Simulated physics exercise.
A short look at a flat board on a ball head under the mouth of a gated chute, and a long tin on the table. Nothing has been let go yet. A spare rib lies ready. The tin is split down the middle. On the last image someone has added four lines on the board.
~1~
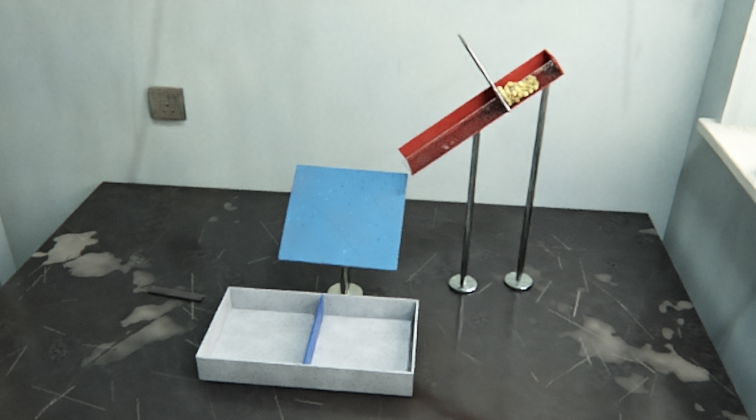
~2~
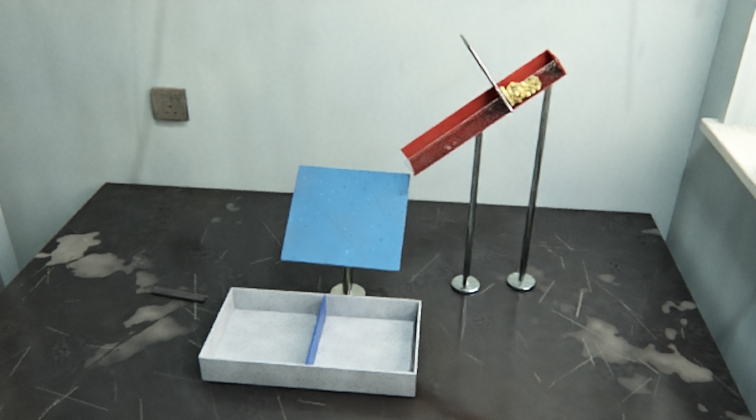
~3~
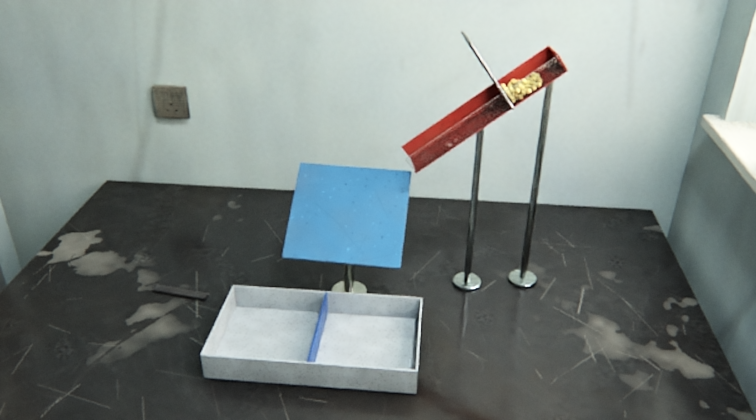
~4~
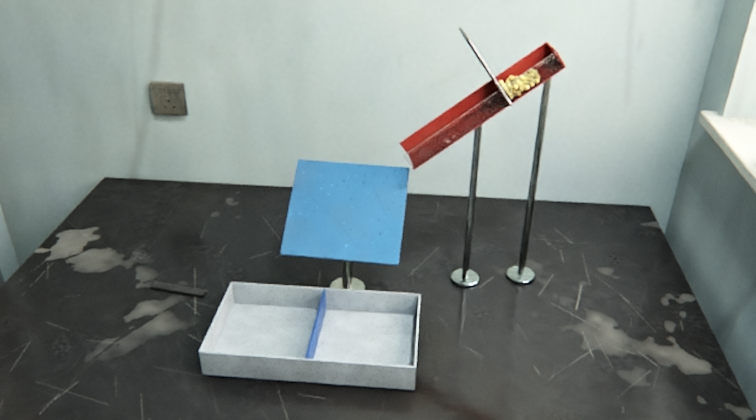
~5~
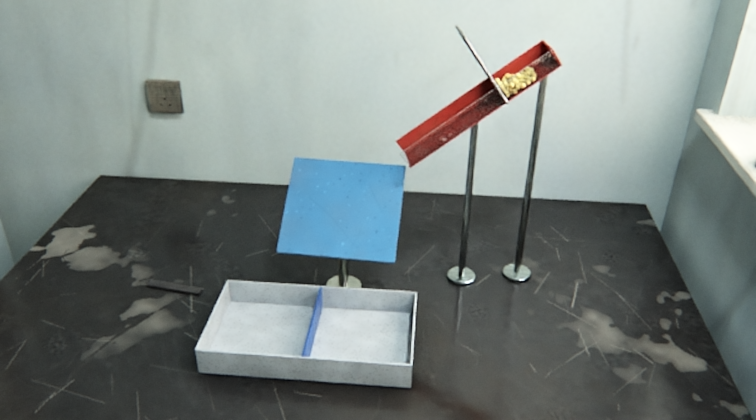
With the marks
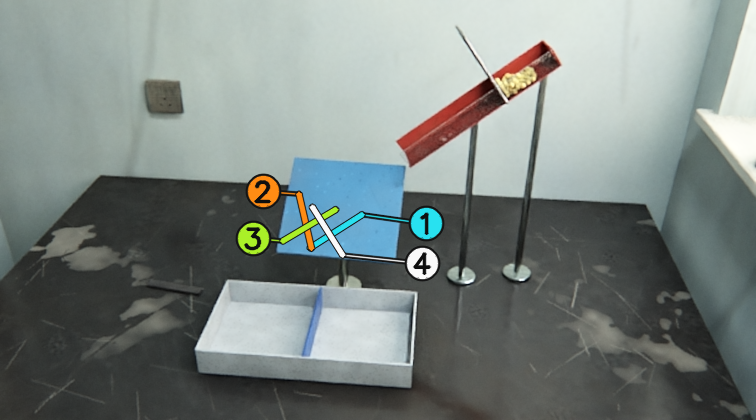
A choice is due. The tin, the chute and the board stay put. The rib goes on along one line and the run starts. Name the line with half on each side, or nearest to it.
2 works best here.
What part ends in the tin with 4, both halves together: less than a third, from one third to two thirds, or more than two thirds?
More than two thirds.
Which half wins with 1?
The left half.
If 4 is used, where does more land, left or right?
More lands on the right.
On the marked copy, line 1 from (362, 214) to (310, 247); line 2 from (299, 194) to (311, 248); line 3 from (335, 209) to (282, 241); line 4 from (312, 207) to (342, 255).
Choosing 1, of what is caught, the bulk in the left half, close to a quarter in the right.
Choosing 2, of what is caught, close to half in the left half, close to half in the right.
Choosing 3, of what is caught, the bulk in the left half, close to a quarter in the right.
Choosing 4, of what is caught, a small share in the left half, all but a few in the right.
